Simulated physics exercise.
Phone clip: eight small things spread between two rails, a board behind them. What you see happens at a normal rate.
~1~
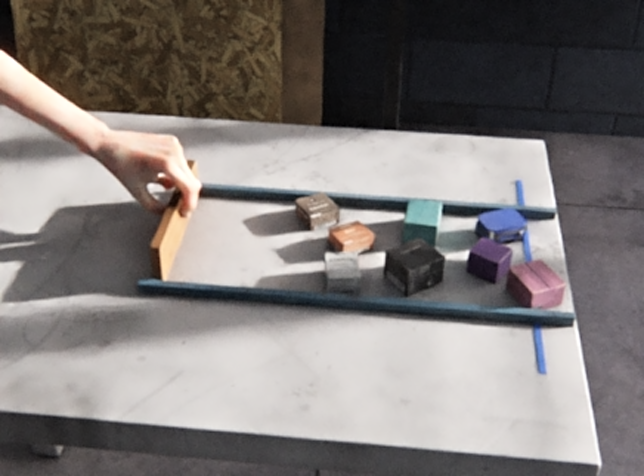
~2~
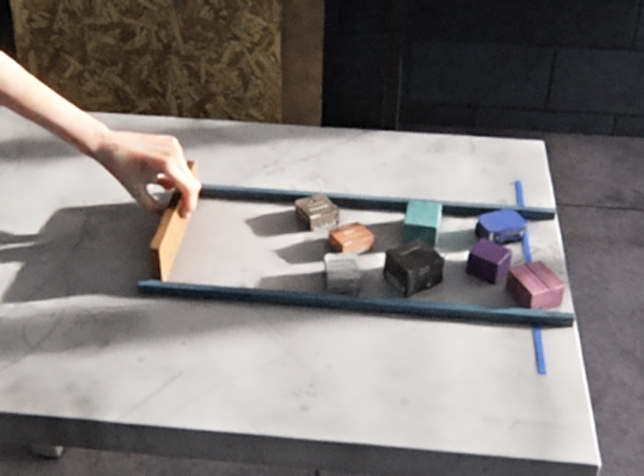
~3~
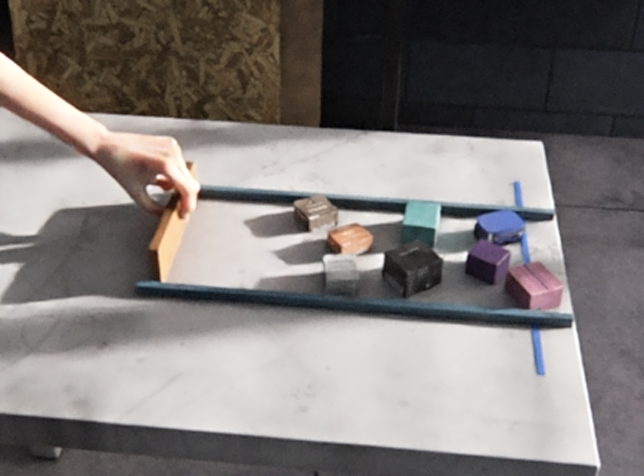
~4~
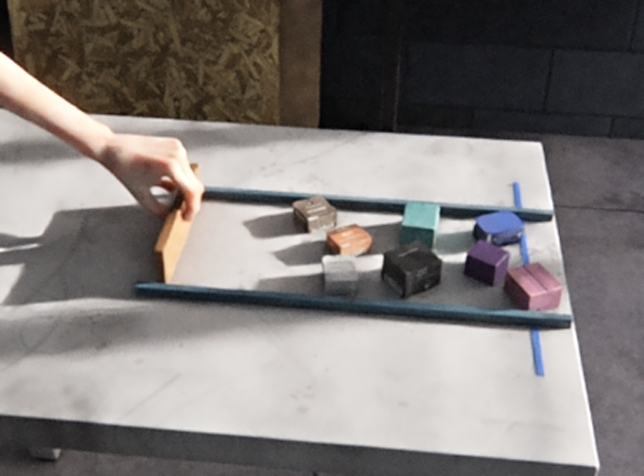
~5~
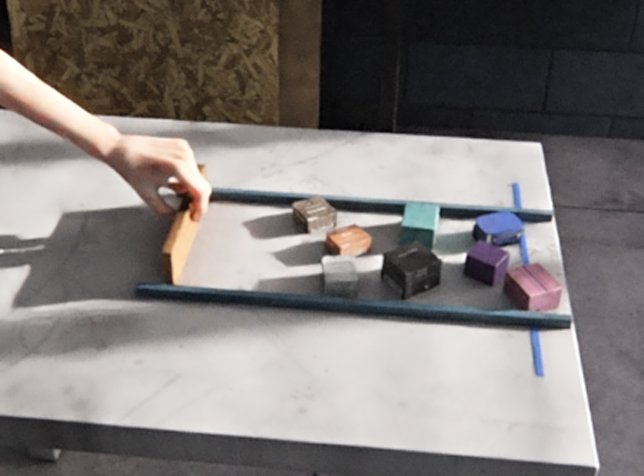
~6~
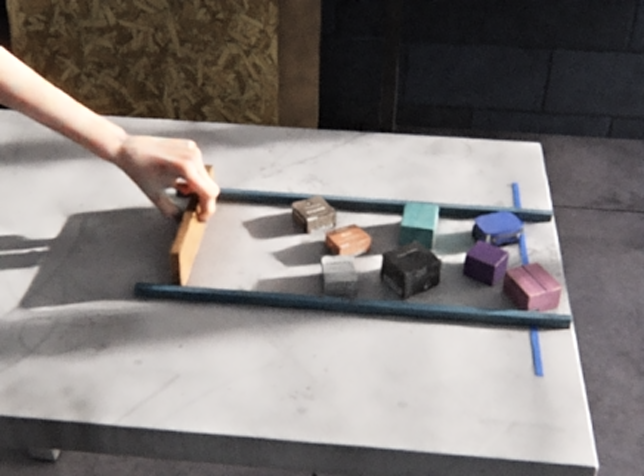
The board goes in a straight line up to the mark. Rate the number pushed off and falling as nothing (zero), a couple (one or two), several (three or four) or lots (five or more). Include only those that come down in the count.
It is lots.
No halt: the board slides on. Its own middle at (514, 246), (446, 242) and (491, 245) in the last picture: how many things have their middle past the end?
Counts by place: 5 / 0 / 2.
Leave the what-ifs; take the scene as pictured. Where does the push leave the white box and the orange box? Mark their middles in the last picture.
The white box ends up near (548, 294), and the orange box near (545, 263).
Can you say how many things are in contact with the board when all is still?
Number in contact with it: 3.
Early on, none off yet; pink box at rest near (532, 288); blue case at rest near (497, 231); purple block at rest near (486, 263).
A while later, none off yet; pink box at rest near (534, 289); blue case travelled a little near (509, 233); purple block moving near (490, 262).
Finally, the number that fall off is five or more; lost, black box, turquoise block, purple block, blue case and pink box.
